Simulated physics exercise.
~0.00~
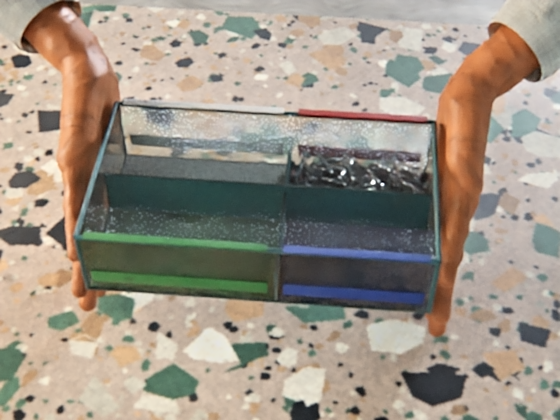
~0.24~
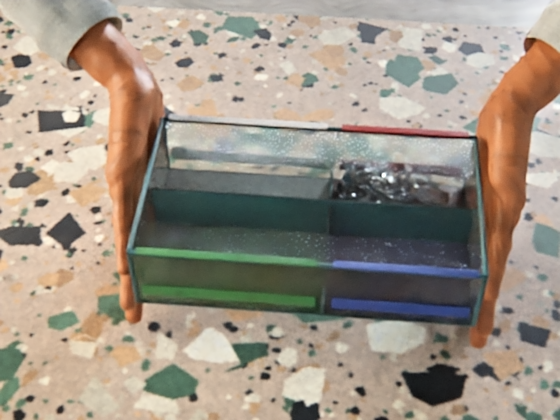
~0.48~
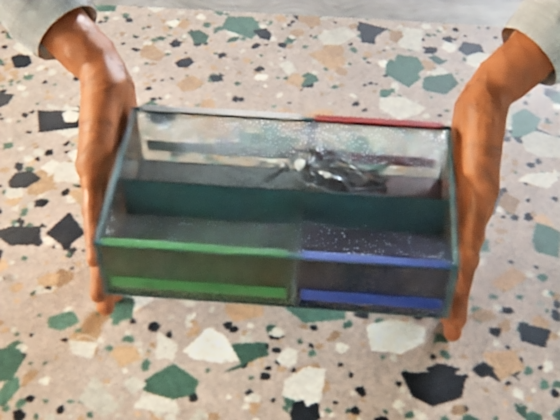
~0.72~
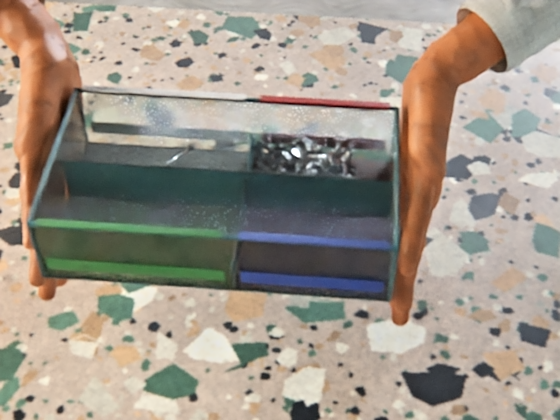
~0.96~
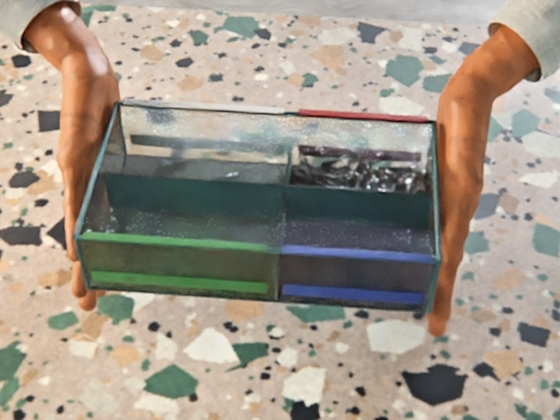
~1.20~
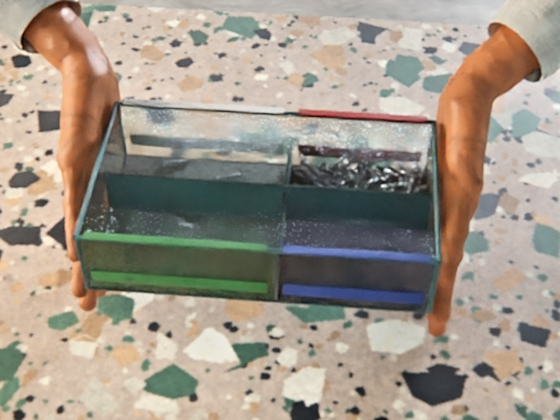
Two hands shake a clear-lidded box sideways, and nearly all the screws stay in the red section.
